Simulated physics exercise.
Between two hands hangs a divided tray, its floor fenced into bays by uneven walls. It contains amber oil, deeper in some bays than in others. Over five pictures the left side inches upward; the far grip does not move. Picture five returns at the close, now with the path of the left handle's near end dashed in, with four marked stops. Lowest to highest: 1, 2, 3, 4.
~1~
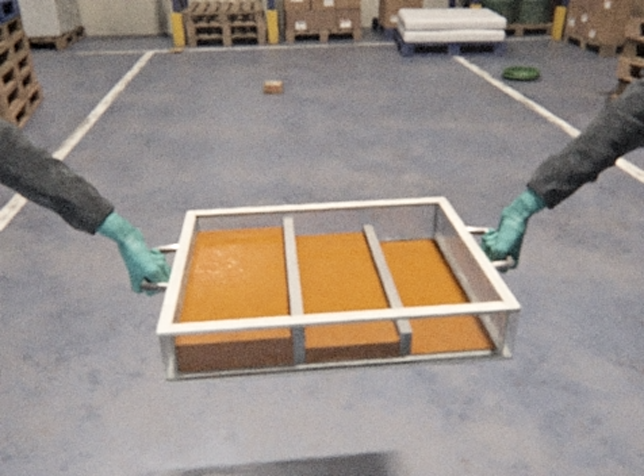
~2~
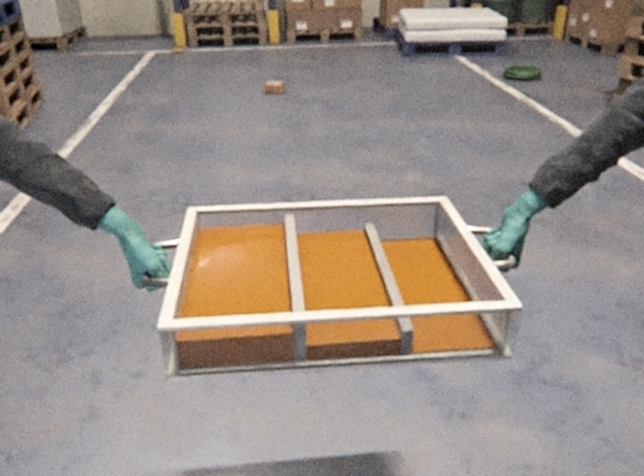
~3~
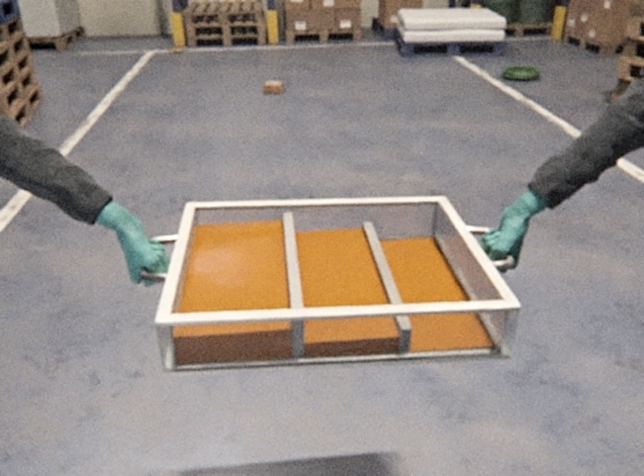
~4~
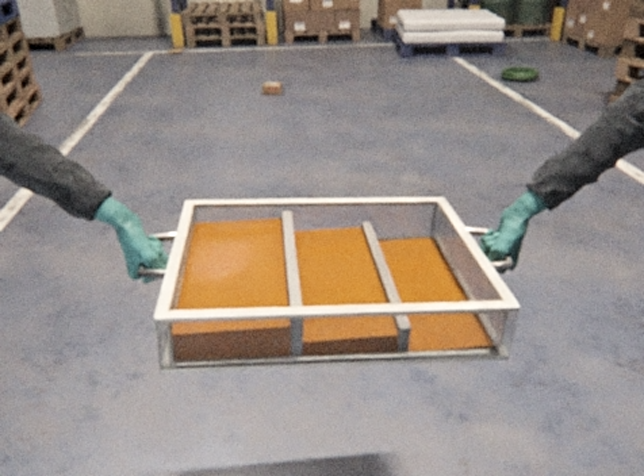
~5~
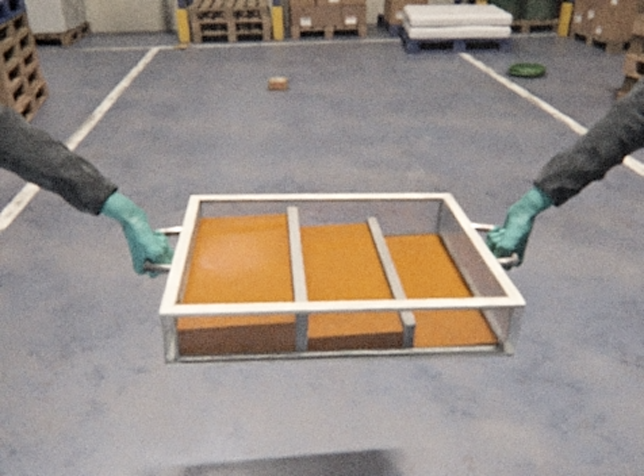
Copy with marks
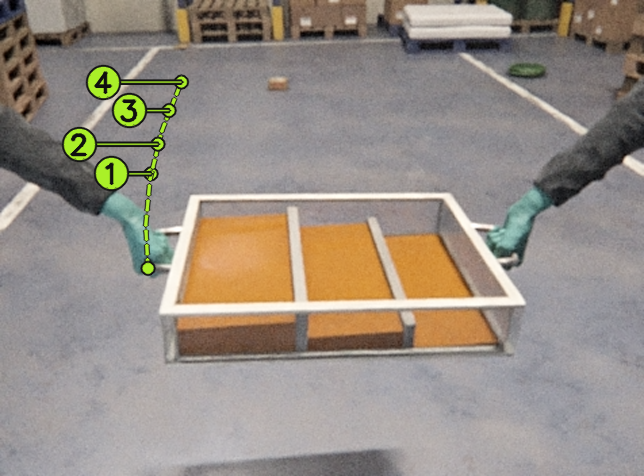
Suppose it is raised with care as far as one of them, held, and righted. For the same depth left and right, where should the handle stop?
Use stop 2.
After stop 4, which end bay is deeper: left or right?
The right end bay.
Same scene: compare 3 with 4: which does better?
It is 3.
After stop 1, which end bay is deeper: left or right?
The left end bay.
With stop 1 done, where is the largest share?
That is the left bay.
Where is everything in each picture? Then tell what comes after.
The tray is level; deepest in the left bay, at (241, 276), shallowest in the right; left handle at (151, 268).
Tipped about 1° down to the right; no wall is crossed; left handle at (152, 263).
Tipped about 2° down to the right; no wall is crossed; left handle at (150, 258).
Tipped about 3° down to the right; no wall is crossed; left handle at (148, 255).
Tipped about 3° down to the right; deepest in the left bay, at (244, 262), shallowest in the right; left handle at (154, 250).
On the marked copy, 1 at (151, 173); 2 at (157, 144); 3 at (169, 110); 4 at (181, 82).
For stop 1, the left end bay stands much deeper than the other; nothing spills.
For stop 2, the two end bays stand about equally deep; nothing spills.
For stop 3, the right end bay stands much deeper than the other; nothing spills.
For stop 4, the right end bay stands much deeper than the other; about 9 % goes over the rim.
